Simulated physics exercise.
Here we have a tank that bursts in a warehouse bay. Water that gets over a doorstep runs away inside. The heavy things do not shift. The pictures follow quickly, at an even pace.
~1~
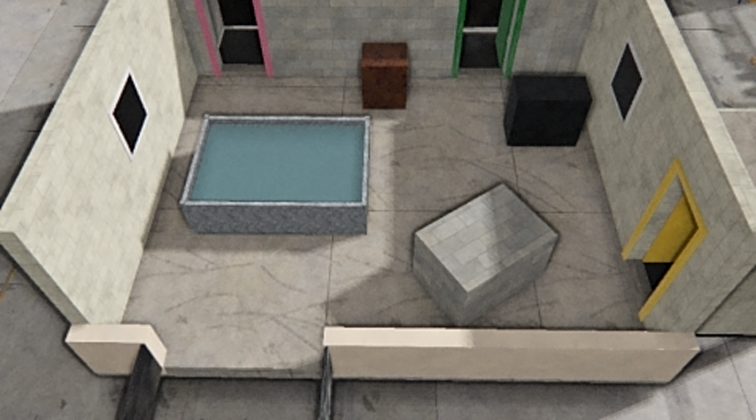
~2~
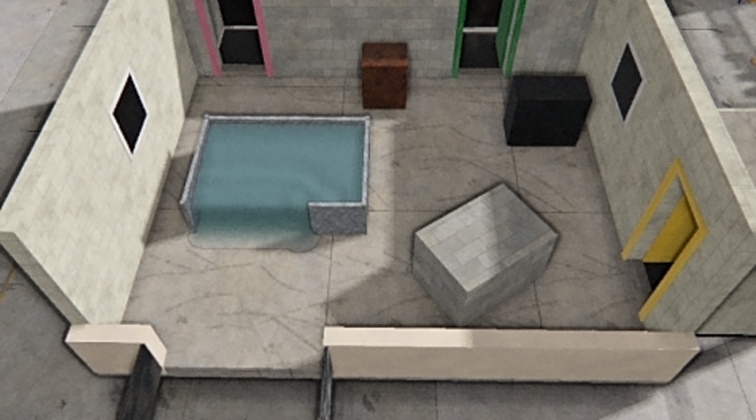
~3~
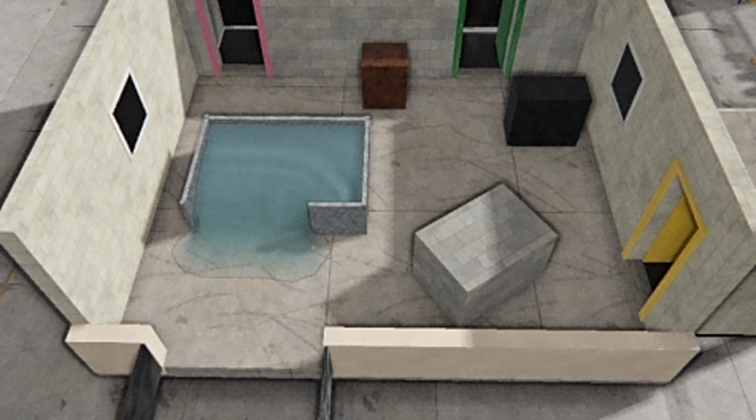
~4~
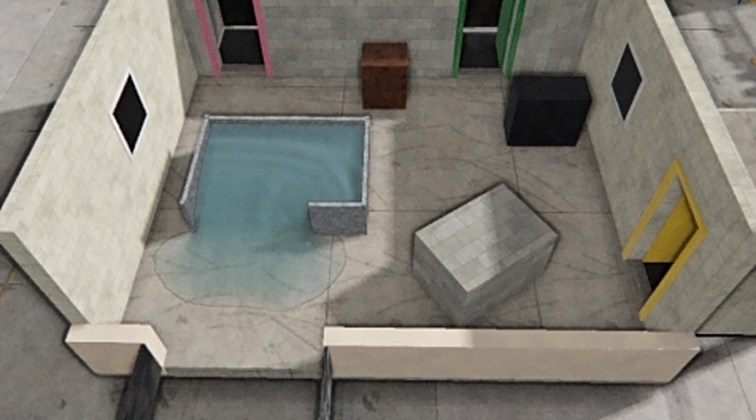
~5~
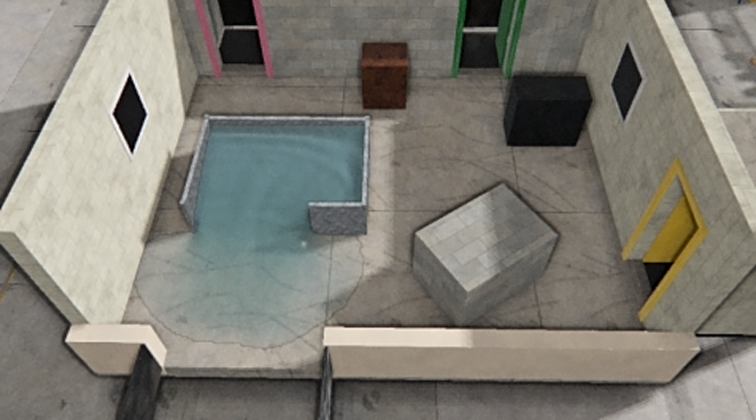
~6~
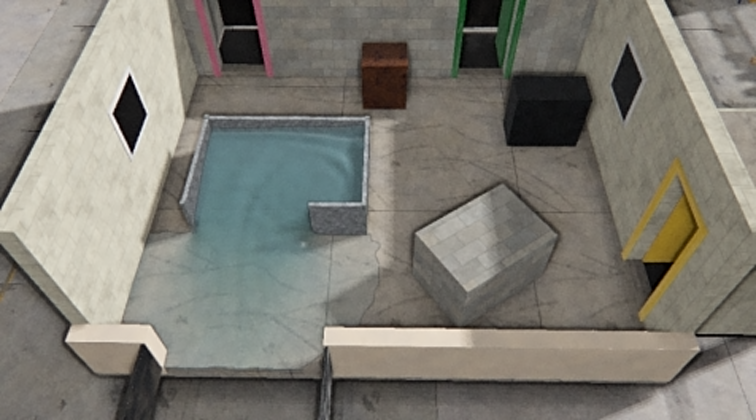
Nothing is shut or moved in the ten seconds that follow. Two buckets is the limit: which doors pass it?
One by one: The yellow door holds within the limit; the green door holds within the limit; the pink door holds within the limit.
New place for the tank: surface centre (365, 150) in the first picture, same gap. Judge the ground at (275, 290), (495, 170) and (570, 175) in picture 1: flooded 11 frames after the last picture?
In turn: Covered, dry, not flooded.
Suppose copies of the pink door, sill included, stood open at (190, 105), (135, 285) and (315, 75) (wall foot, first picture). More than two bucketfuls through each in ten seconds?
One after the other: Holds, passes that mark, takes less.
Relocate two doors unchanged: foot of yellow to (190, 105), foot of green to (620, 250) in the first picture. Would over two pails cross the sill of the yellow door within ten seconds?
Then: Yellow takes less.
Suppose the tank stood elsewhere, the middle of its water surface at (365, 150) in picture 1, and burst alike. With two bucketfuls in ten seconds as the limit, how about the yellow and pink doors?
One by one: The yellow one is over; the pink one stays under.
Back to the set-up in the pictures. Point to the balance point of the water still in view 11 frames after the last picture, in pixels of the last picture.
Near (258, 236).
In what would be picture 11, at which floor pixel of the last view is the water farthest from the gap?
Roughly at (431, 353).
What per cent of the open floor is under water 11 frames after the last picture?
Near 20 in a hundred.
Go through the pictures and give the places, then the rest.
Still water in the open tank at (281, 162), in the first frame.
Water pours out at (253, 223) and has run to (314, 242), in the second frame.
The front is at (179, 254), out from the gap at (253, 224), in the third frame.
The front is at (313, 293), out from the gap at (253, 224), in the fourth frame.
The front is at a hidden place, out from the gap at (253, 224), in the fifth frame.
Water pours out at (253, 224) and has run to a hidden place, in the sixth frame.
A moment on, water covers 20 % of the floor; the yellow door not reached, the green door not reached, the pink door not reached.
Next, water covers 20 % of the floor; the yellow door not reached, the green door not reached, the pink door not reached.
Then, water covers 30 % of the floor; the yellow door not reached, the green door not reached, the pink door not reached.
Later, water covers 40 % of the floor; the yellow door wet at the sill, nothing in, the green door not reached, the pink door wet at the sill, nothing in.
In the end, water covers 60 % of the floor; the yellow door wet at the sill, nothing in, the green door not reached, the pink door wet at the sill, nothing in.
